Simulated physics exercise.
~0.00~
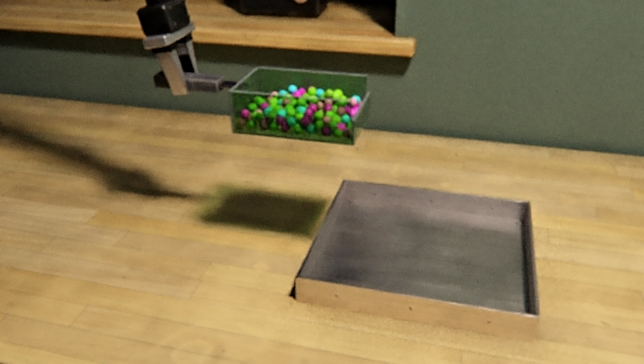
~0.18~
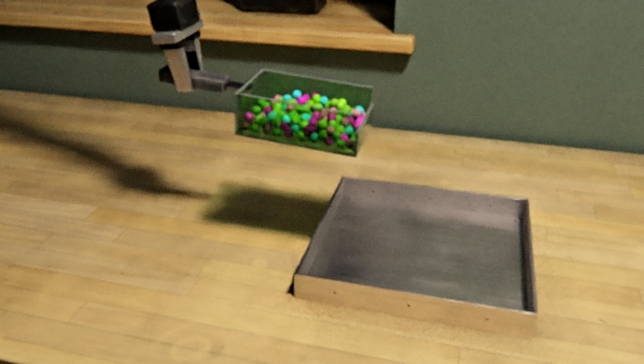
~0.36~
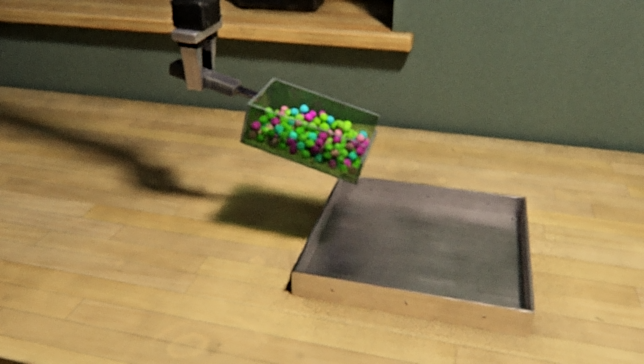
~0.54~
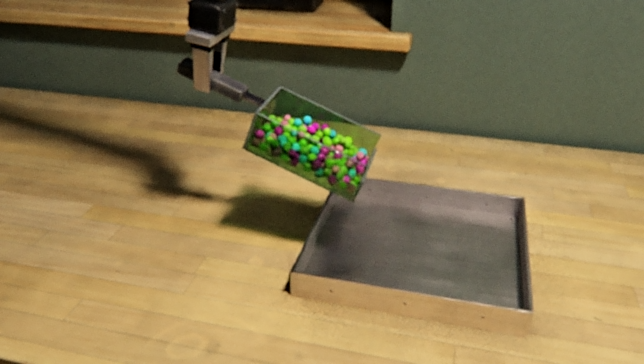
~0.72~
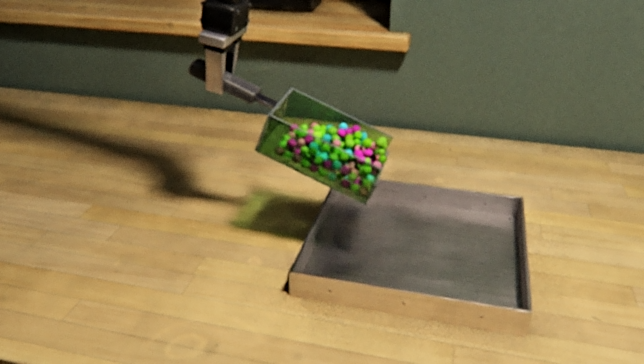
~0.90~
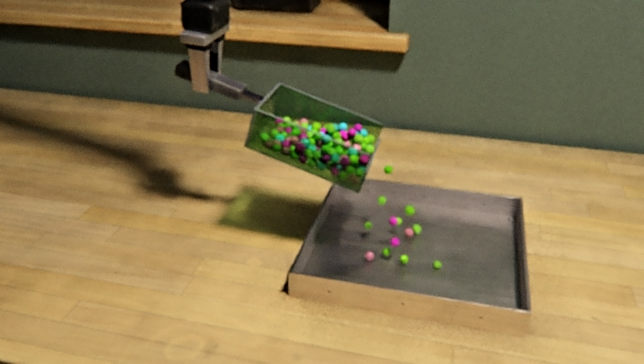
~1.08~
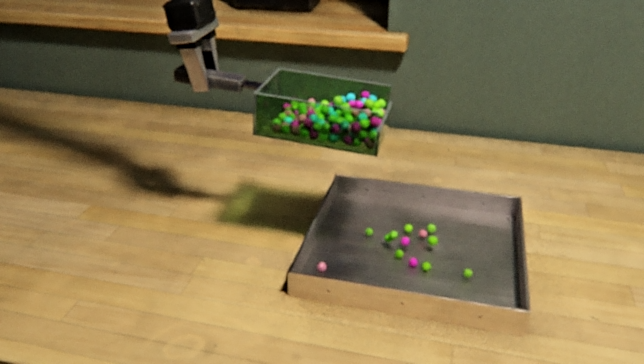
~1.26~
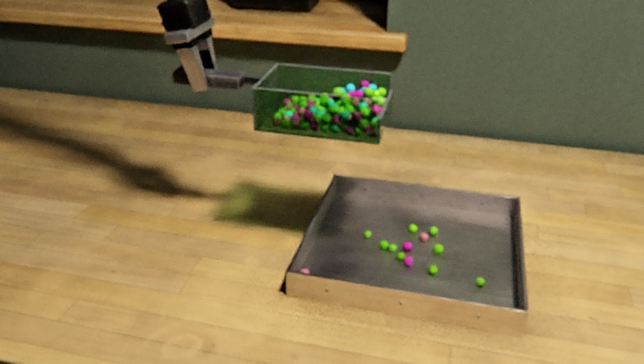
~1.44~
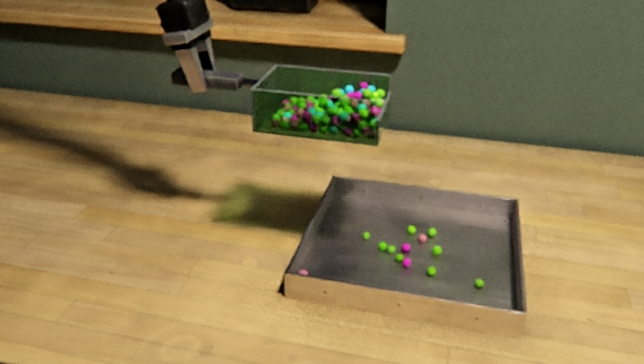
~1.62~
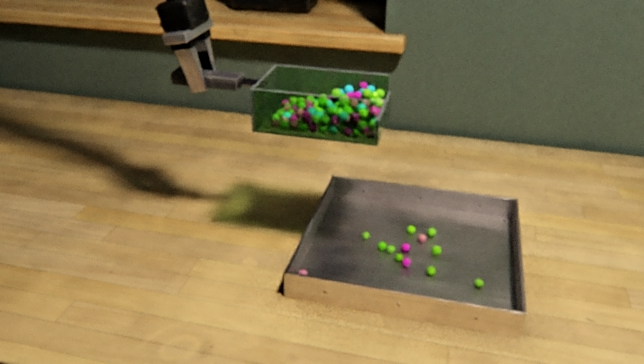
The footage shows a robotic arm tilting a clear box of colourful round sweets forward over a shallow tray on a wooden table, spilling a few into it, then levelling the box, which stays mostly full above the scattered sweets as everything comes to rest.
